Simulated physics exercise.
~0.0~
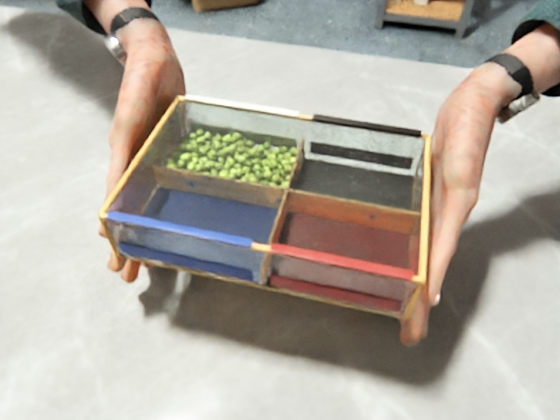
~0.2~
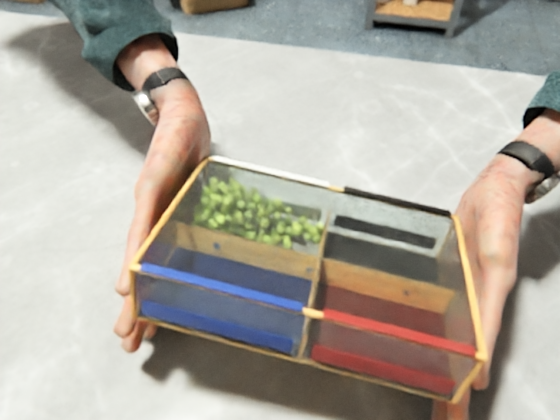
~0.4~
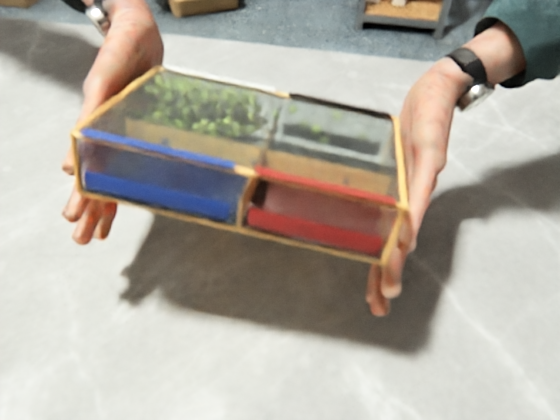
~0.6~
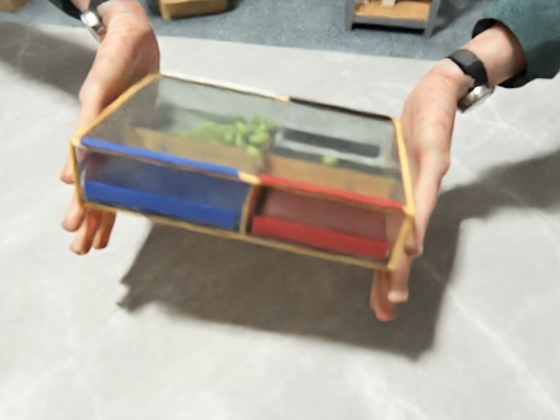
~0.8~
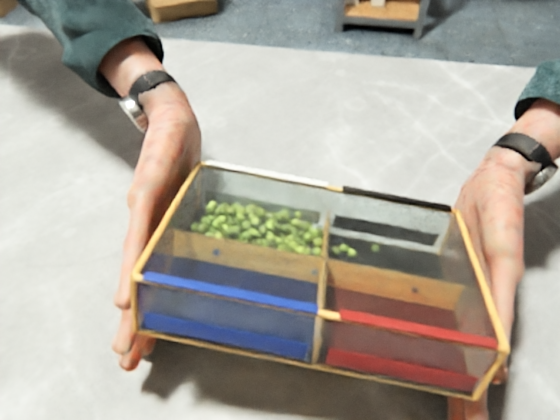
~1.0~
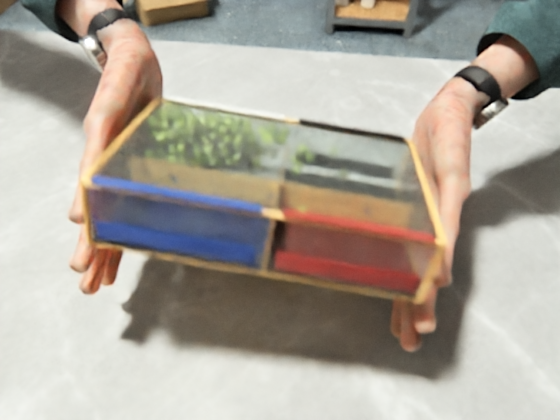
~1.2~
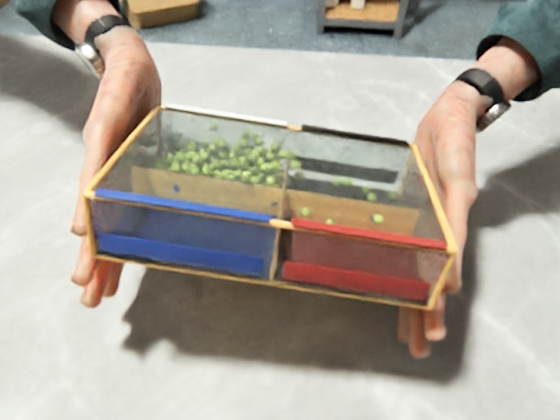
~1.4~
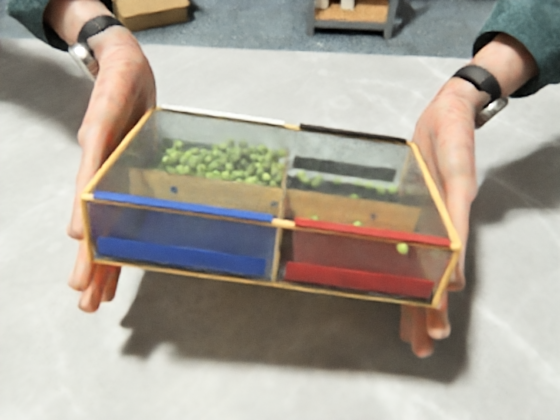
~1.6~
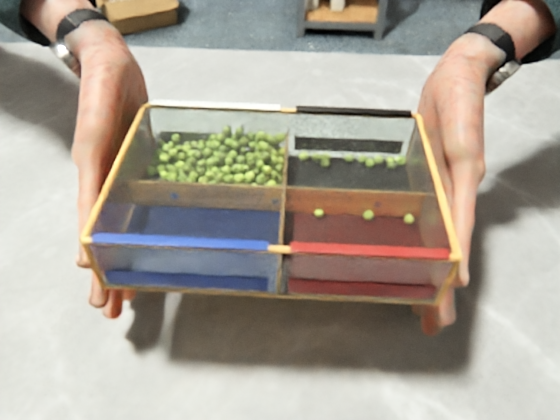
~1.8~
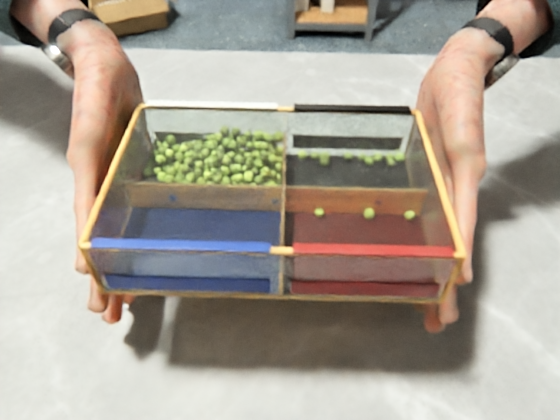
Two hands shaking and tilting a clear-lidded, four-part box of green peas, then levelling it with most still in the white-edged section.
